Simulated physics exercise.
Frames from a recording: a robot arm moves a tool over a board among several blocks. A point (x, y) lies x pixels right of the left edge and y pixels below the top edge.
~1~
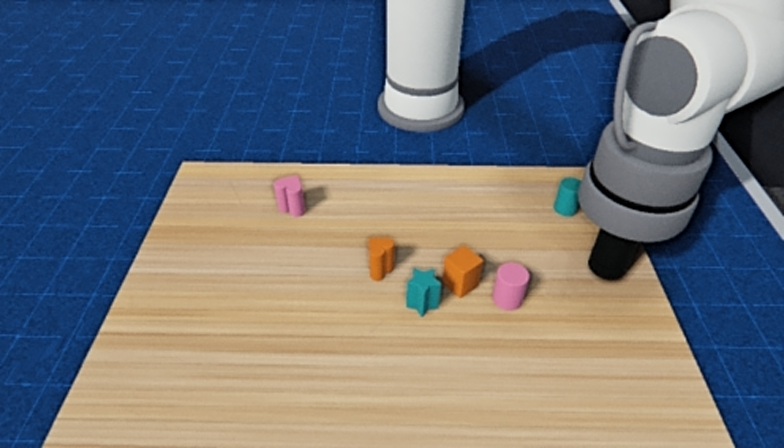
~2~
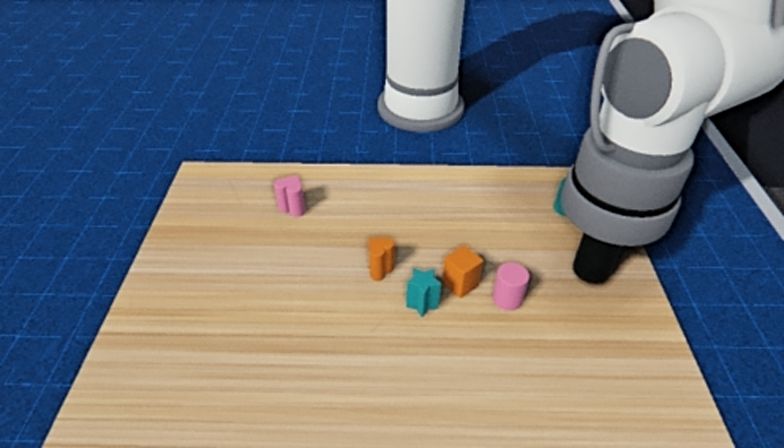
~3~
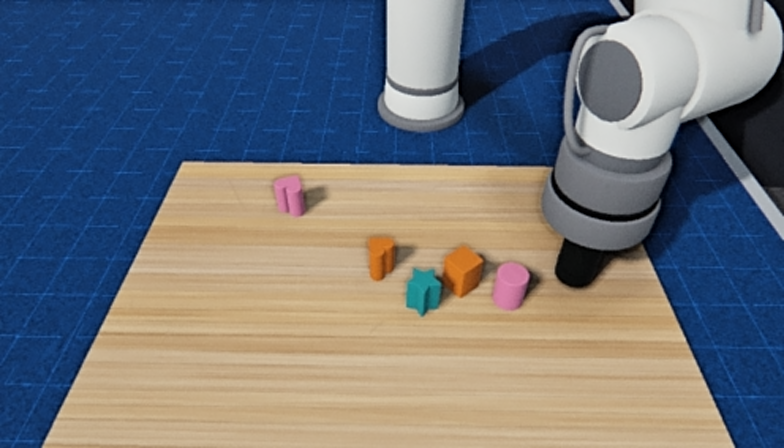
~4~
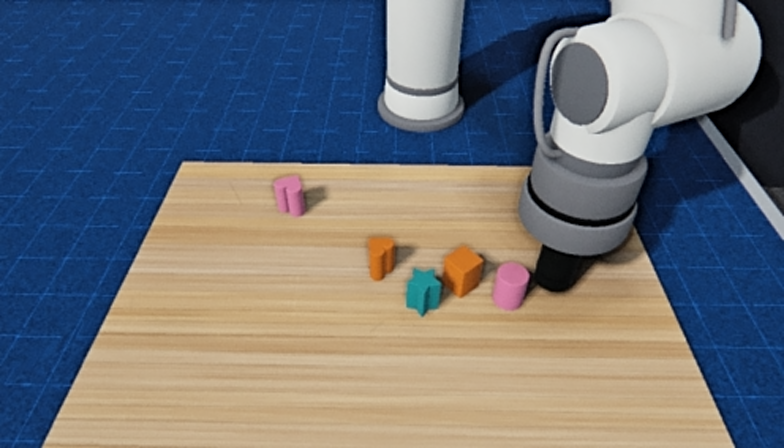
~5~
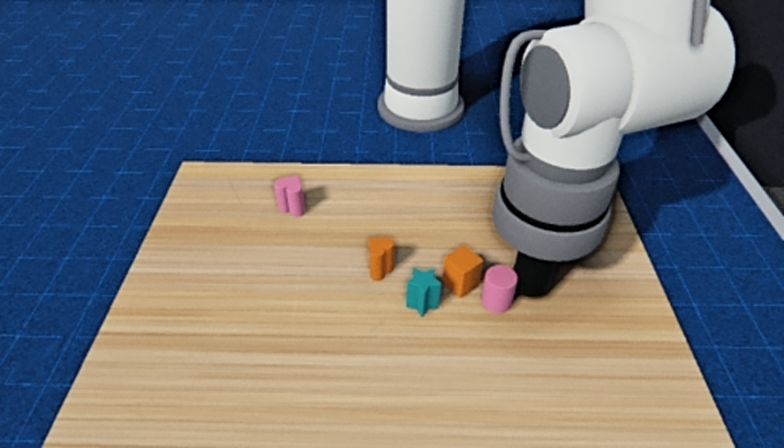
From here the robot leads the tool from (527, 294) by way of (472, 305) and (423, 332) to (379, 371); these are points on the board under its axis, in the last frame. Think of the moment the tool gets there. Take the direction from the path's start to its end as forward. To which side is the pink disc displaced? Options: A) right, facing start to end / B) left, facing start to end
Option A.
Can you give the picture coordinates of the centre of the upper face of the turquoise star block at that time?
Its top centre lands on (402, 282).
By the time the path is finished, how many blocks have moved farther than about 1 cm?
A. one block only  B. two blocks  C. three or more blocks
B - two blocks.
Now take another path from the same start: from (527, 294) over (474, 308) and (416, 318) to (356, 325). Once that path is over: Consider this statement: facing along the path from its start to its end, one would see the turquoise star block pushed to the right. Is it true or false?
It is true.
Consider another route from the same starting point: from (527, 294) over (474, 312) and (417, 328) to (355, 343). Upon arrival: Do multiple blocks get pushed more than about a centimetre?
Yes, that is how it ends up.
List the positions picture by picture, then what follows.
The first frame shows tip of the tool (606, 268), middles of tops, turquoise star block (424, 279), orange square piece (464, 259), pink disc (514, 274).
The second frame shows tool (590, 271), nothing pushed.
The third frame shows tool (573, 275), nothing pushed.
The fourth frame shows tool (552, 279), nothing pushed.
The fifth frame shows tool (529, 284), turquoise star block (424, 279), orange square piece (464, 259), pink disc (502, 276).
On the path given first. One third of the way, tool (472, 296); turquoise star block (415, 279), turned 30° clockwise; orange square piece (459, 257); pink disc (444, 292).
Two thirds of the way, tool (424, 322); turquoise star block (402, 282), turned 110° clockwise; orange square piece (459, 256), turned 15° clockwise; pink disc (389, 316).
At the end, tool (379, 362); turquoise star block (402, 282), turned 110° clockwise; orange square piece (459, 256), turned 15° clockwise; pink disc (344, 332).
